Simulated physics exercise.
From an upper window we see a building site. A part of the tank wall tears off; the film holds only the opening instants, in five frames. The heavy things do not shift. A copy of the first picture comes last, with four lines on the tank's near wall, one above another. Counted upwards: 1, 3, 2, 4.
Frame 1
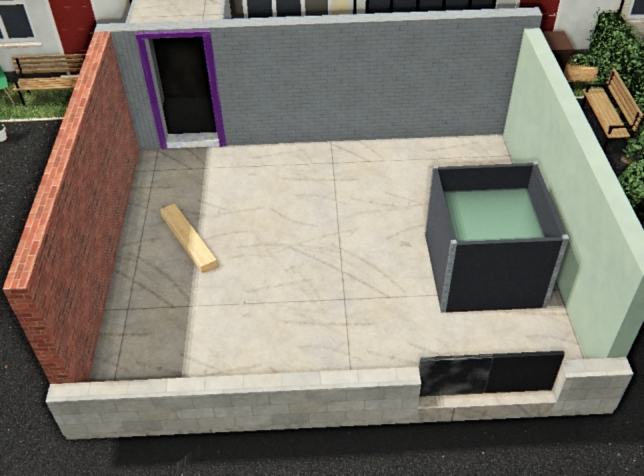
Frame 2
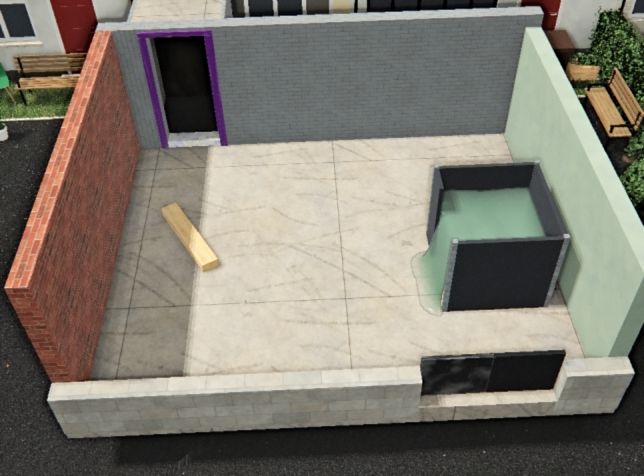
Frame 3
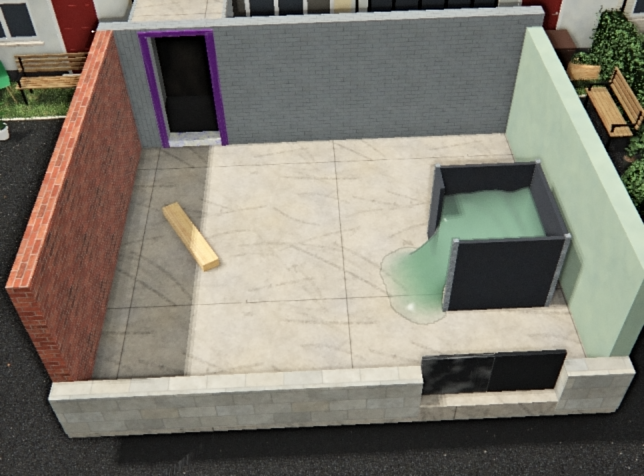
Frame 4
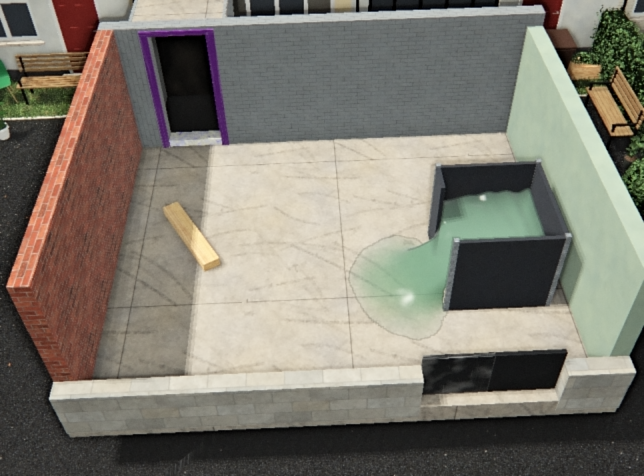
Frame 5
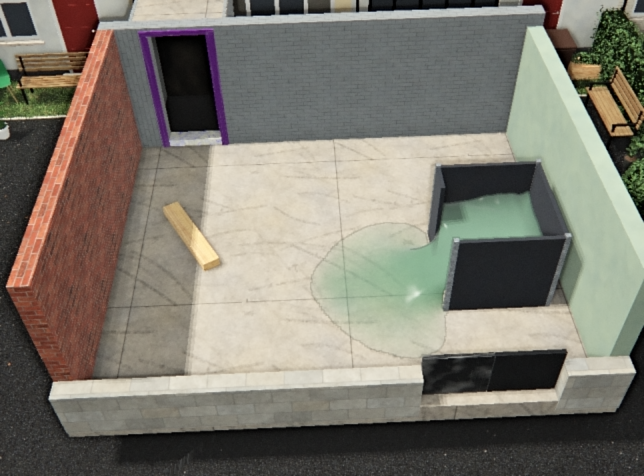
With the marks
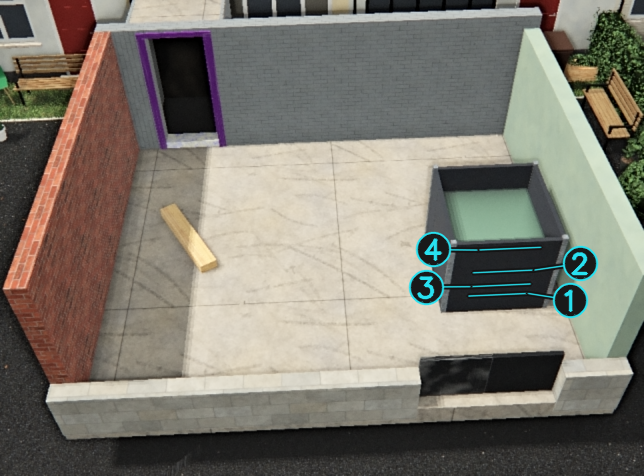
Green-tinted water pouring from the left side of a dark tank and spreading leftward across the pale floor of a walled building site.
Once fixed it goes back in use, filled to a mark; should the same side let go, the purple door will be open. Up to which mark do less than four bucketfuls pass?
Use level 2.
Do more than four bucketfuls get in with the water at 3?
No, not at all.
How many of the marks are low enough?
Three of the four.
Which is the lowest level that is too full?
4.
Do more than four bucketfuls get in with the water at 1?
No, that is safe.
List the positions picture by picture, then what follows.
Water in the tank at rest, its middle at (492, 223); foot of the purple doorway at (194, 147); shut gate at (490, 361).
Water covers 1 % of the ground and shows as far out as (434, 309).
Water covers 3 % of the ground and shows as far out as (392, 257).
Water covers 6 % of the ground and shows as far out as (357, 270).
Water covers 11 % of the ground and shows as far out as (320, 297).
On the marked copy, 1 at (498, 294); 2 at (503, 271); 3 at (500, 285); 4 at (509, 248); from the bottom up 1, 3, 2, 4.
With 1, nothing gets over.
With 2, a bucket or two gets in.
With 3, nothing gets over.
With 4, about 11 bucketfuls get in.
